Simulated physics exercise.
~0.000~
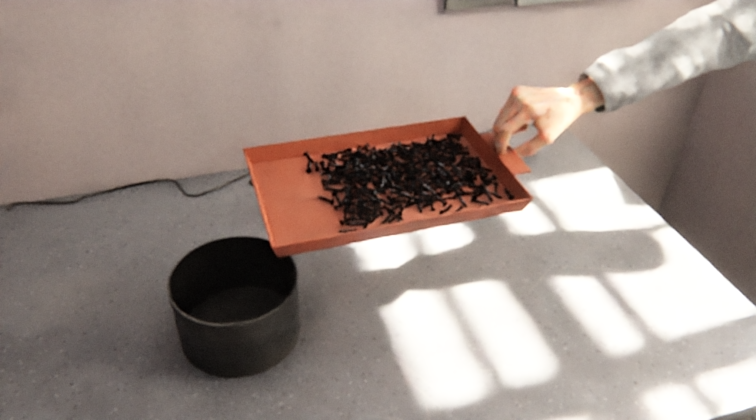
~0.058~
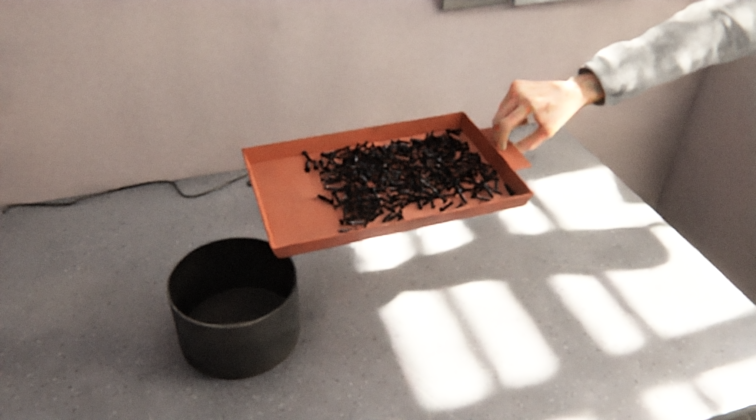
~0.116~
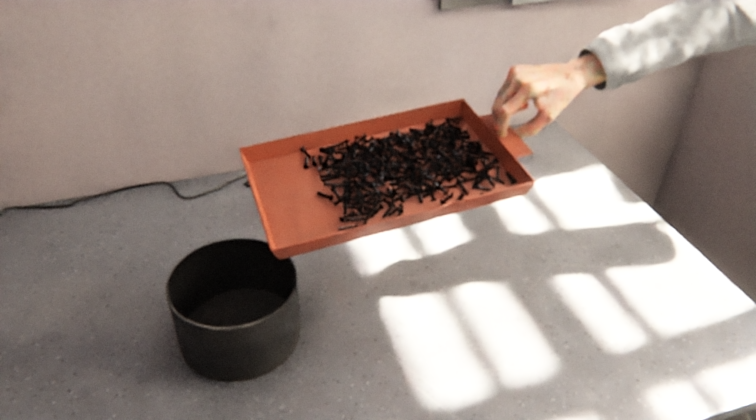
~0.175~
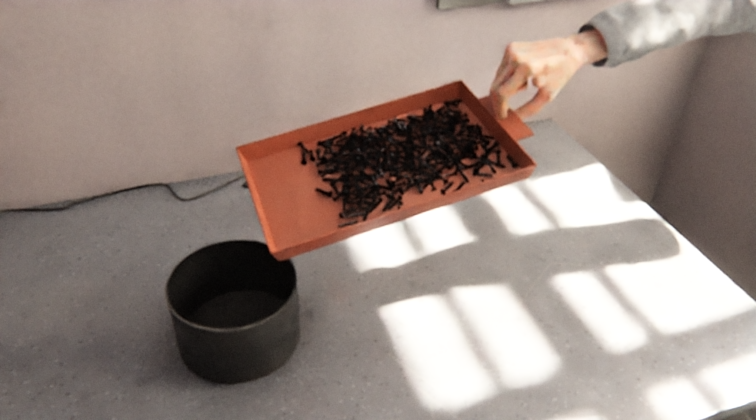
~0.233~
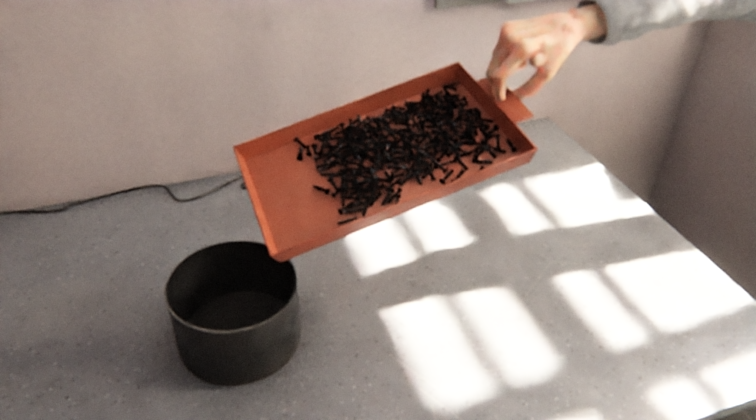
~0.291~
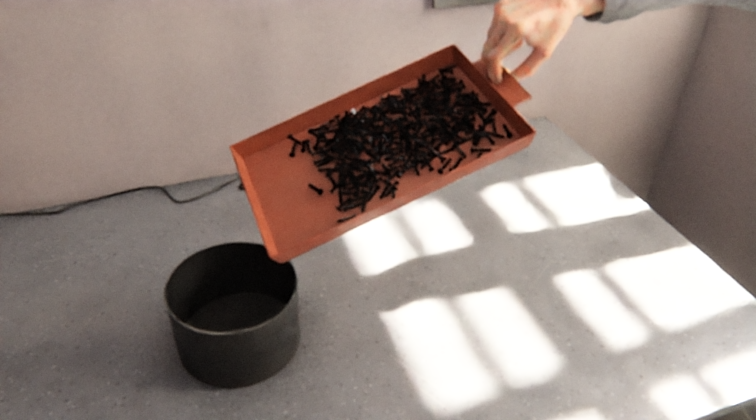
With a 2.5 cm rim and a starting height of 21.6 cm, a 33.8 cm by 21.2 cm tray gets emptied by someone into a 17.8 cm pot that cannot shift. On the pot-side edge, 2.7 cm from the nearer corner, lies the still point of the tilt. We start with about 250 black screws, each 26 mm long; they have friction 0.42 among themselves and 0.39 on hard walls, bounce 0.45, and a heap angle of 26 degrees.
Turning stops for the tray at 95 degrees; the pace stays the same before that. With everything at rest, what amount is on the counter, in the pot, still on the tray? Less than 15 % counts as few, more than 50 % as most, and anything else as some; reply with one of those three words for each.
Here it is: Counter: Some, pot: Most, tray: Few.
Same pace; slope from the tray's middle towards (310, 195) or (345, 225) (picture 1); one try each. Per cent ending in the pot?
About 70 per cent on the first try and 5 per cent on the second.
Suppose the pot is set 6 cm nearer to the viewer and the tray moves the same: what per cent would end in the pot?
90 per cent.
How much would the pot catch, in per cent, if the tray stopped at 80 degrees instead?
60 per cent.
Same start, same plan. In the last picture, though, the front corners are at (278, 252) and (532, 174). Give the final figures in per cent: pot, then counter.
The pot gets 0 and the counter 100.
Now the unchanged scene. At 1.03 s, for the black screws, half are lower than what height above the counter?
Roughly 10 cm above the counter.
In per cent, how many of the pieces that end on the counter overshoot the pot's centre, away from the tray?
Share past the middle: Roughly 70 percent.
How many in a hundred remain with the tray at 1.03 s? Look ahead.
About 25% of the load.
Then, at 0.73 s, tilt 55 degrees; the tray holds 100 %, the pot 0 %.
After 1.03 s, tilt 80 degrees; the tray holds 25 %, the pot 30 %.
After 1.42 s, tilt 95 degrees; the tray holds 0 %, the pot 55 %.
In the end, at 2.2 s, counter 40 %, pot 60 %, tray 0 %.
